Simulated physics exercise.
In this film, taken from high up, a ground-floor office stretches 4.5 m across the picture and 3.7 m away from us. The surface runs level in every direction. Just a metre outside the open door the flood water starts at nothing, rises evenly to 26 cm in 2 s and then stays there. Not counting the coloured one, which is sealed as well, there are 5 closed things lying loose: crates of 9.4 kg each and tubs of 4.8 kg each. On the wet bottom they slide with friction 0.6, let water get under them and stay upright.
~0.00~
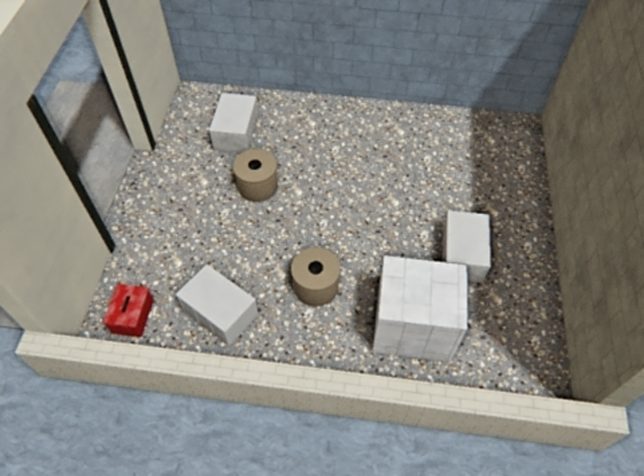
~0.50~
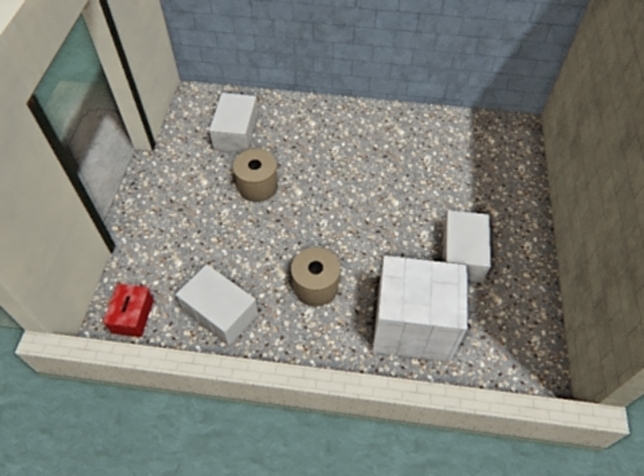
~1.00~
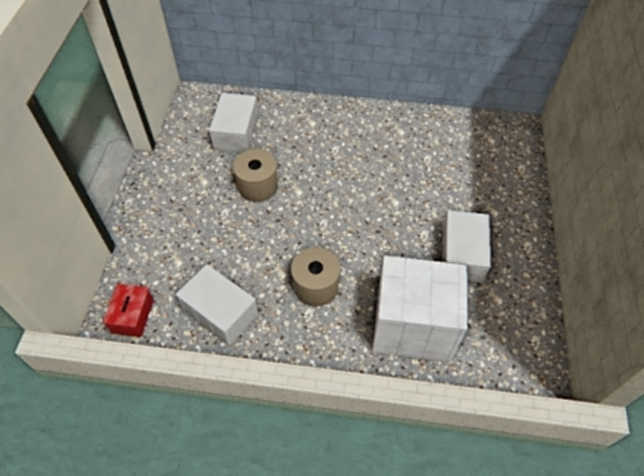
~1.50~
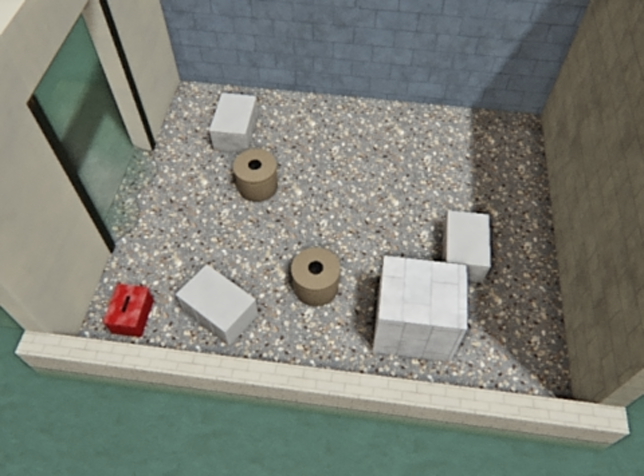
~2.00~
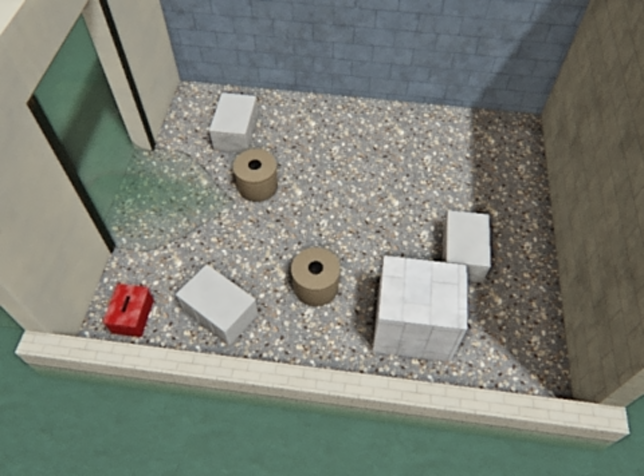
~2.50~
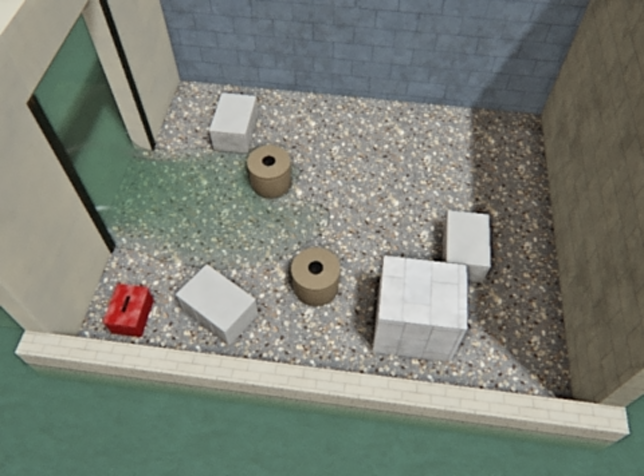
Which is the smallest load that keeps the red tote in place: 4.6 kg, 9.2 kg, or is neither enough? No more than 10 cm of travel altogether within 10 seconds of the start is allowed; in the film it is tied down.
It needs the bigger one.
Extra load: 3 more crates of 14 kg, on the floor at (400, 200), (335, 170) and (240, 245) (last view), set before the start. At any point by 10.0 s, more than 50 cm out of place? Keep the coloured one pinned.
Above the mark, above the mark, above the mark.
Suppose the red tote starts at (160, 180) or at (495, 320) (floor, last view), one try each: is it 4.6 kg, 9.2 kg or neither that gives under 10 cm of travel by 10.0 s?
No load; no load.
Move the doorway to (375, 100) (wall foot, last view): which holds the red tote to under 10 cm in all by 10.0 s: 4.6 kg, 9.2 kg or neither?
In that case both options fail.
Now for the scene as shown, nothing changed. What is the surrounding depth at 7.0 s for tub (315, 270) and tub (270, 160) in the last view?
Some 10 cm at the first, some 14 cm at the second.
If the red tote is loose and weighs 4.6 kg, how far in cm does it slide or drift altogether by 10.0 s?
80 cm, roughly.
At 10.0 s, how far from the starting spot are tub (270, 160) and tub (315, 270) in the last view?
One is off by 250 cm, the other by 120 cm, in the order asked.
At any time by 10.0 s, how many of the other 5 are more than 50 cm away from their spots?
Counting them up, I find 5.
After 3.5 s the red tote would be 0 cm from its start with 4.6 kg and 0 cm from its start with 9.2 kg; 1 cm of water round it then.
After 4.5 s the red tote would be 0 cm from its start with 4.6 kg and 0 cm from its start with 9.2 kg; 1 cm of water round it then.
After 7.0 s the red tote would be 0 cm from its start with 4.6 kg and 0 cm from its start with 9.2 kg; 3 cm of water round it then.
After 10.0 s the red tote would be 53 cm from its start with 4.6 kg and 2 cm from its start with 9.2 kg; 8 cm of water round it then.
